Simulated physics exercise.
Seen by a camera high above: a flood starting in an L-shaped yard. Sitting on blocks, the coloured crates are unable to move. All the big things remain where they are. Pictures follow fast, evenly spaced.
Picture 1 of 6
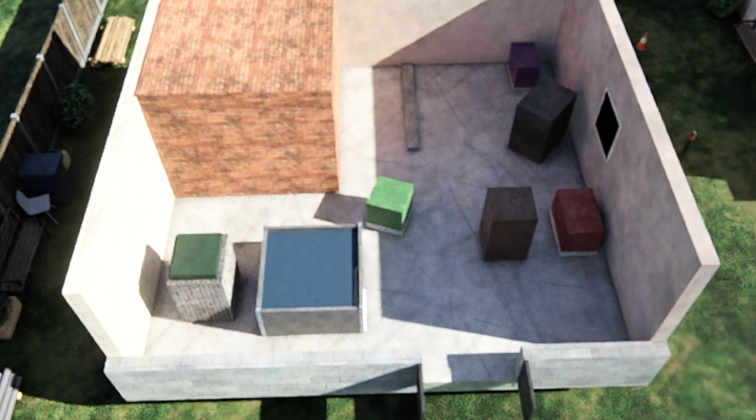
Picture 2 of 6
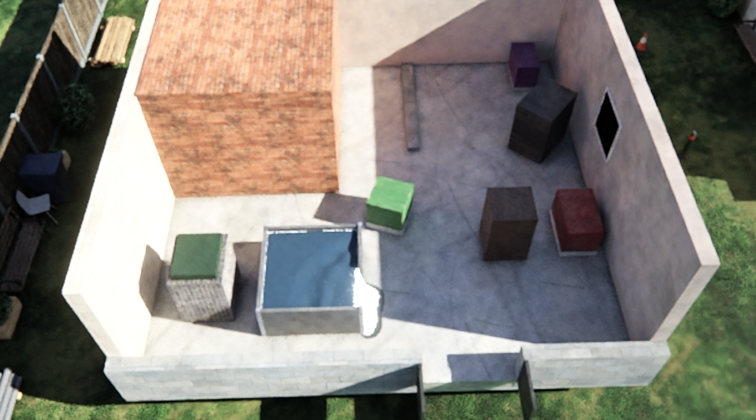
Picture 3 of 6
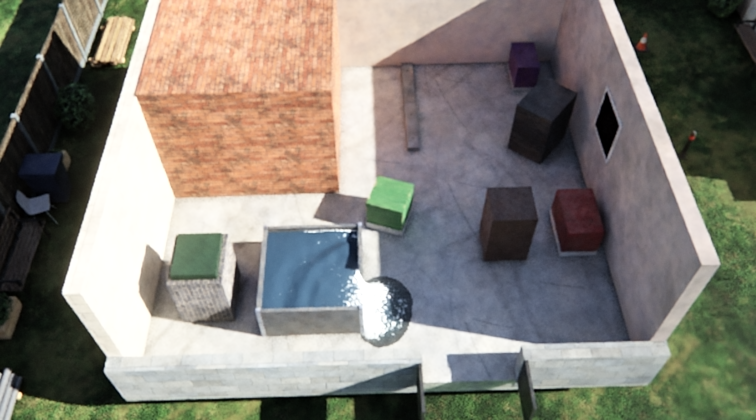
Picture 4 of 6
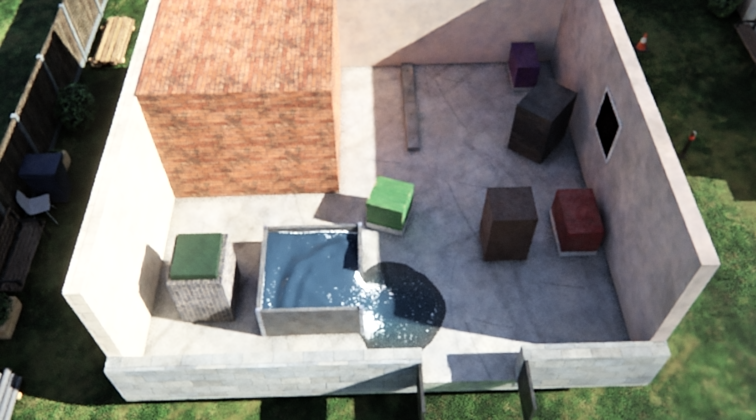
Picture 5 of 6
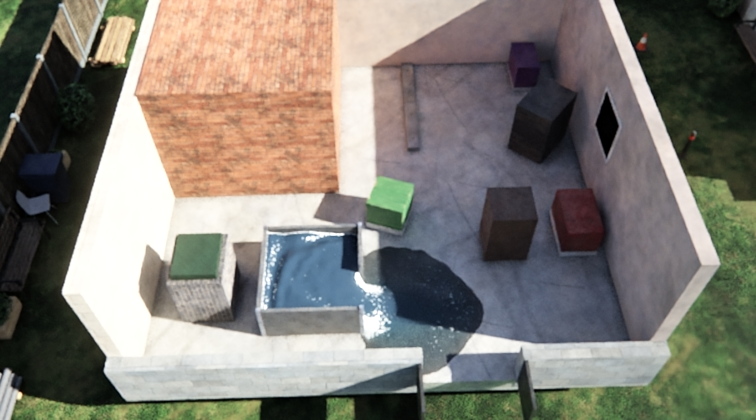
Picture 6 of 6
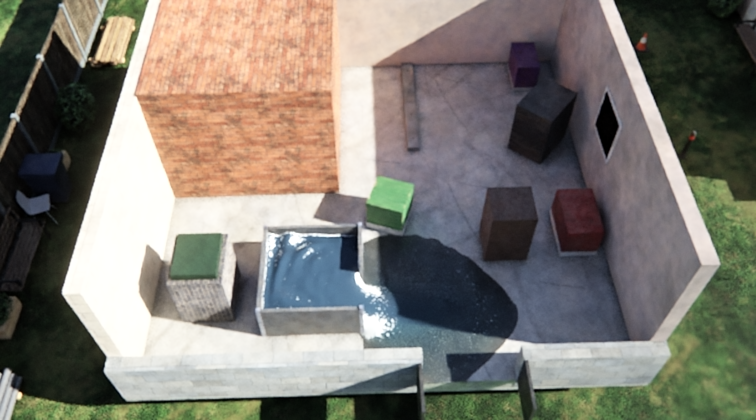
Walled yard seen from above, water pouring from the right side of an open tank and spreading rightward across the concrete.
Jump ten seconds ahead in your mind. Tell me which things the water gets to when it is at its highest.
Here is how it goes: The green crate is never reached, the red crate is reached, the purple crate is never reached.
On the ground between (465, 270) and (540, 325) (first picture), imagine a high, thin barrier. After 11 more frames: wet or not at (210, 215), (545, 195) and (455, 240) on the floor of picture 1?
As listed: Not flooded, dry, wet.
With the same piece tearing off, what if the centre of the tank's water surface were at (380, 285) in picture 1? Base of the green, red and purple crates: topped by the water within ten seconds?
Going through them, the green one is left untouched, the red one gets flooded and the purple one is left untouched.
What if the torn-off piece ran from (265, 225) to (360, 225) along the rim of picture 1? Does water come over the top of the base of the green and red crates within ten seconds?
Green: Overtopped; red: Not reached.
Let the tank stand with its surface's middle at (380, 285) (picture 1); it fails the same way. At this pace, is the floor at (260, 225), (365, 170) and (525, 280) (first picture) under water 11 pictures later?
First unwetted; next unwetted; last drenched.
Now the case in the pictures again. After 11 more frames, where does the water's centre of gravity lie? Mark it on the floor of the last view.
Roughly (394, 296) in the last picture.
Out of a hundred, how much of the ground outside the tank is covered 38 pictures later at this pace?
By my count, 50 percent.
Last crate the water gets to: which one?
I think it's the crate marked purple.
A moment on, water covers 25 % of the floor; the green crate water round its plinth, the red crate water round its plinth, the purple crate not reached.
Next, water covers 30 % of the floor; the green crate water round its plinth, the red crate water round its plinth, the purple crate not reached.
Then, water covers 40 % of the floor; the green crate water round its plinth, the red crate water round its plinth, the purple crate not reached.
Later, water covers 50 % of the floor; the green crate water round its plinth, the red crate water round its plinth, the purple crate water round its plinth.
In the end, water covers 65 % of the floor; the green crate stayed above the water, the red crate was topped, the purple crate stayed above the water.
